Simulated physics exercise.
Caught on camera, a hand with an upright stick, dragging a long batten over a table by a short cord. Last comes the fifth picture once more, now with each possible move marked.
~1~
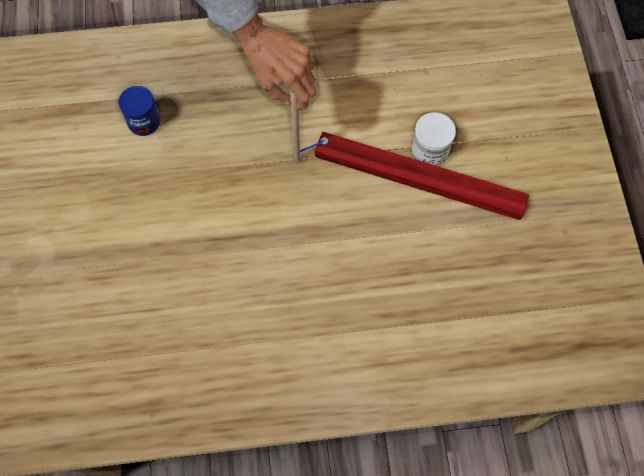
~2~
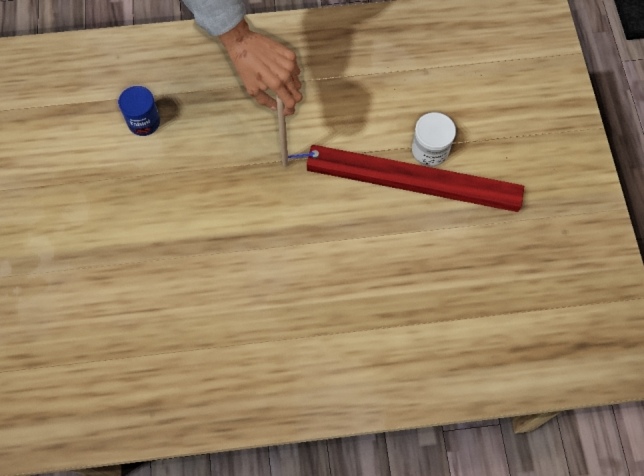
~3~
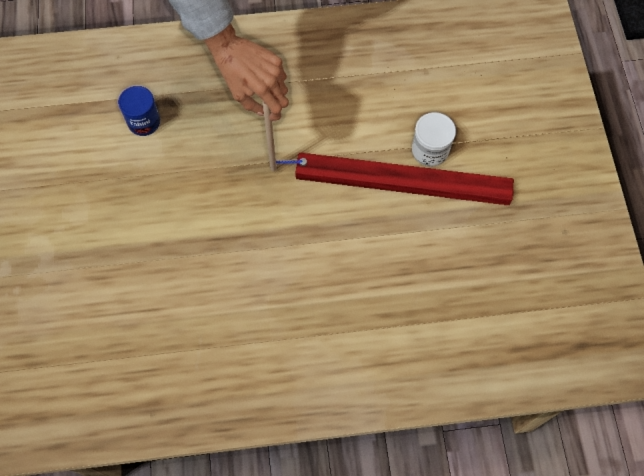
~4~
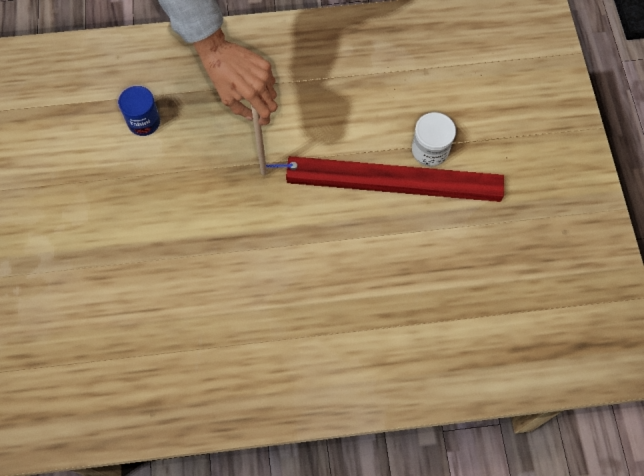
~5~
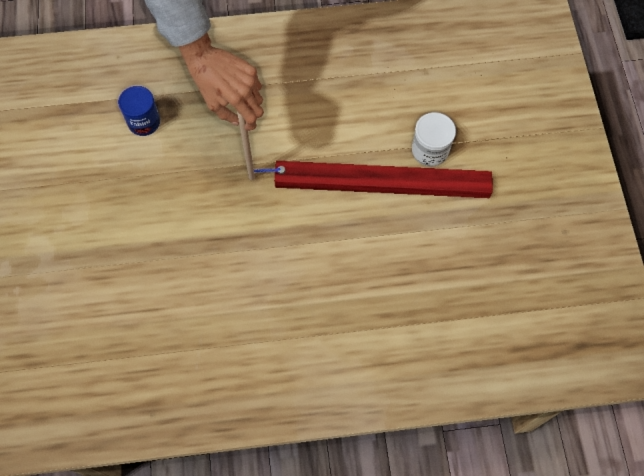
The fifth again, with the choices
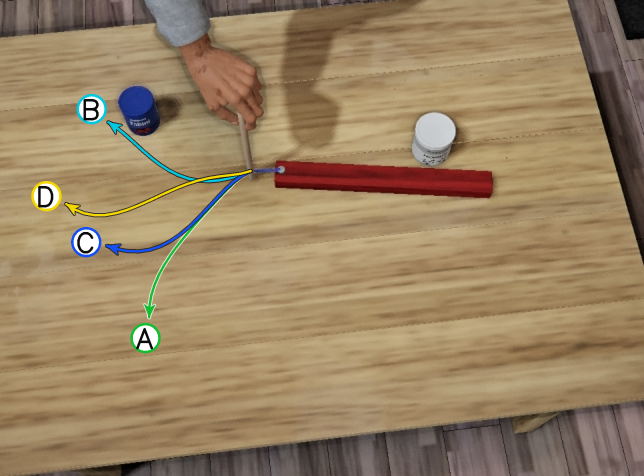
A light wooden table stands on a plank floor, seen from high above by a camera that stays still. A blue jar sits at the upper left, a white jar at the upper right, and a long red batten lies near the white one, tied by a short cord to a stick in a hand. The hand moves left and slightly down, dragging the batten leftward as it swings closer to level.
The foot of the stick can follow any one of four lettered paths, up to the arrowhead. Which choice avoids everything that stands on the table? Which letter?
Everything stays clear on D.
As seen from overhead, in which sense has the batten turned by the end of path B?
It turns clockwise.
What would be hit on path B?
It is the blue jar.
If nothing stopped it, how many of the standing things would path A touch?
It touches one.
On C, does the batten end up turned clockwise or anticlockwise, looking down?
It turns anticlockwise.
On the marked copy, A from (251, 171) via (183, 238) to (149, 317); B from (251, 171) via (169, 170) to (108, 122); C from (251, 171) via (189, 227) to (107, 246); D from (251, 171) via (157, 197) to (66, 204).
With D. Early on, foot of the stick (185, 186), middle of the batten (319, 179).
Further on, foot of the stick (122, 213), middle of the batten (257, 189).
At the end, foot of the stick (67, 205), middle of the batten (202, 195); nothing has been touched.
As for the rest, A meets the white jar; B meets the blue jar; C meets the white jar.
